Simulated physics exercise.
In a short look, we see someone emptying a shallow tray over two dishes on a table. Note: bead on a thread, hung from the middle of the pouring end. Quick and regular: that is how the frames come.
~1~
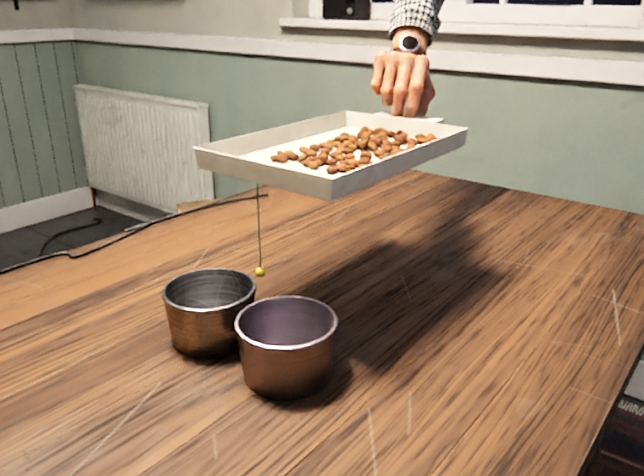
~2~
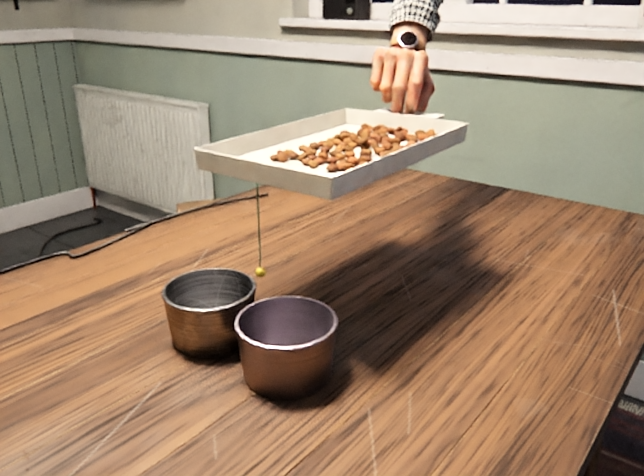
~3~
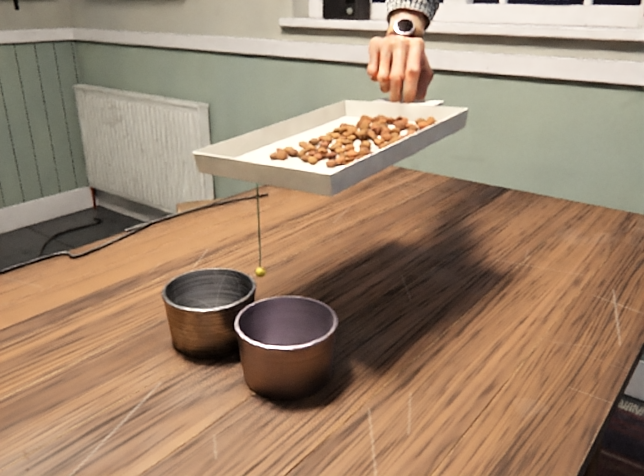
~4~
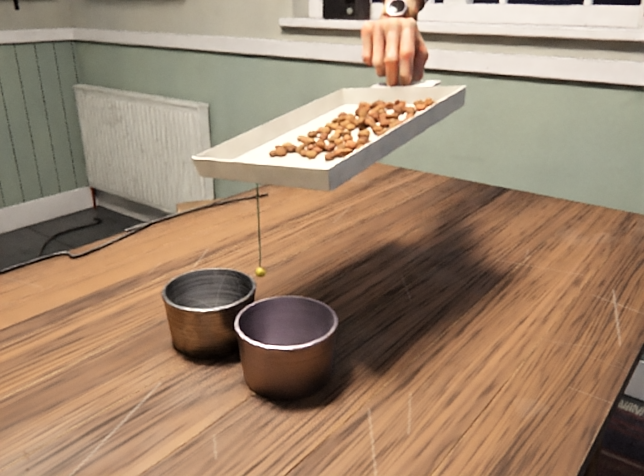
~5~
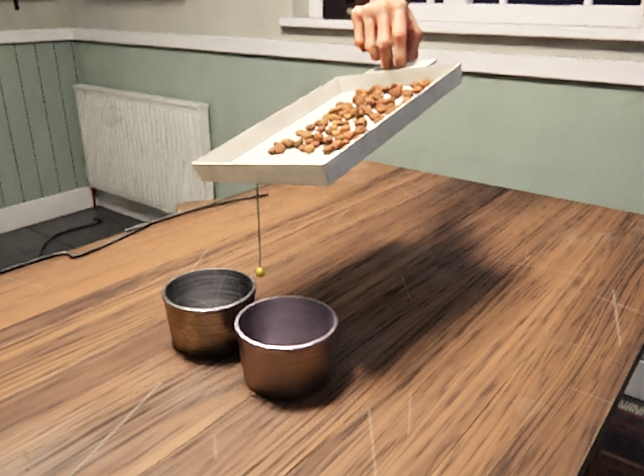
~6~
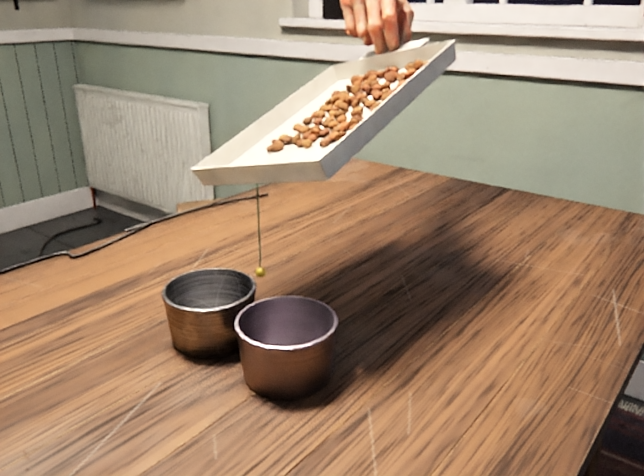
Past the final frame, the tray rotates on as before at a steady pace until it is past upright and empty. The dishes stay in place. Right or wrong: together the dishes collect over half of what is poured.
Wrong.
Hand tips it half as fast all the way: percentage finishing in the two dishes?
That works out at some 30 per cent.
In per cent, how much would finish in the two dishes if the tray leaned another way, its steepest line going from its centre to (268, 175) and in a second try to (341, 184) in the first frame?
First case: 60 %; second case: 60 %.
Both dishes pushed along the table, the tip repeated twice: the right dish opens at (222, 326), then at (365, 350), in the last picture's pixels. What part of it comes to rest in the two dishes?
It comes to roughly 10 per cent in one try and roughly 0 per cent in the next.
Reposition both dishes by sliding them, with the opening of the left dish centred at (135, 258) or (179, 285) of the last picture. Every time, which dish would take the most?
Result, try one: The dish at right; try two: The dish at left.
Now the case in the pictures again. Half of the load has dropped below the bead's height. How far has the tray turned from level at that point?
It has tipped about 90 degrees.
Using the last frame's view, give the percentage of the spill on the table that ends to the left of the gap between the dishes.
It comes to near 90 percent of the spill.
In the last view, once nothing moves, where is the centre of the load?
It settles centred around (185, 316).
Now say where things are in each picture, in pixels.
Corners of the pouring end (198, 147) and (332, 177), level; middle of the load (364, 147), bits of dog kibble; left dish (176, 325); right dish (253, 363); bead on its thread (261, 272), in the first frame.
Corners of the pouring end (197, 148) and (331, 176), level; middle of the load (364, 144), in the second frame.
Corners of the pouring end (196, 152) and (330, 173), tipped barely, lowest at the left corner; middle of the load (364, 137), in the third frame.
Corners of the pouring end (195, 157) and (326, 167), tipped a little, lowest at the left corner; middle of the load (362, 125), in the fourth frame.
Corners of the pouring end (195, 162) and (323, 163), tipped clearly, lowest at the left corner; middle of the load (359, 113), in the fifth frame.
Corners of the pouring end (195, 167) and (318, 158), tipped clearly, lowest at the left corner; middle of the load (355, 102); left dish (176, 325); right dish (253, 363), in the sixth frame.
Just after the last frame, tray tipped steeply; almost all on the tray; just a few in the air.
A moment on, tray tipped past a quarter turn; roughly a quarter on the tray; roughly a quarter in the left dish; roughly half outside both; about a tenth in the air.
Further on, tray tipped past a quarter turn; roughly a quarter in the left dish; the larger part outside both.
When it is over, tray tipped past a quarter turn; not one in the right dish; roughly a quarter in the left dish; the larger part outside both.
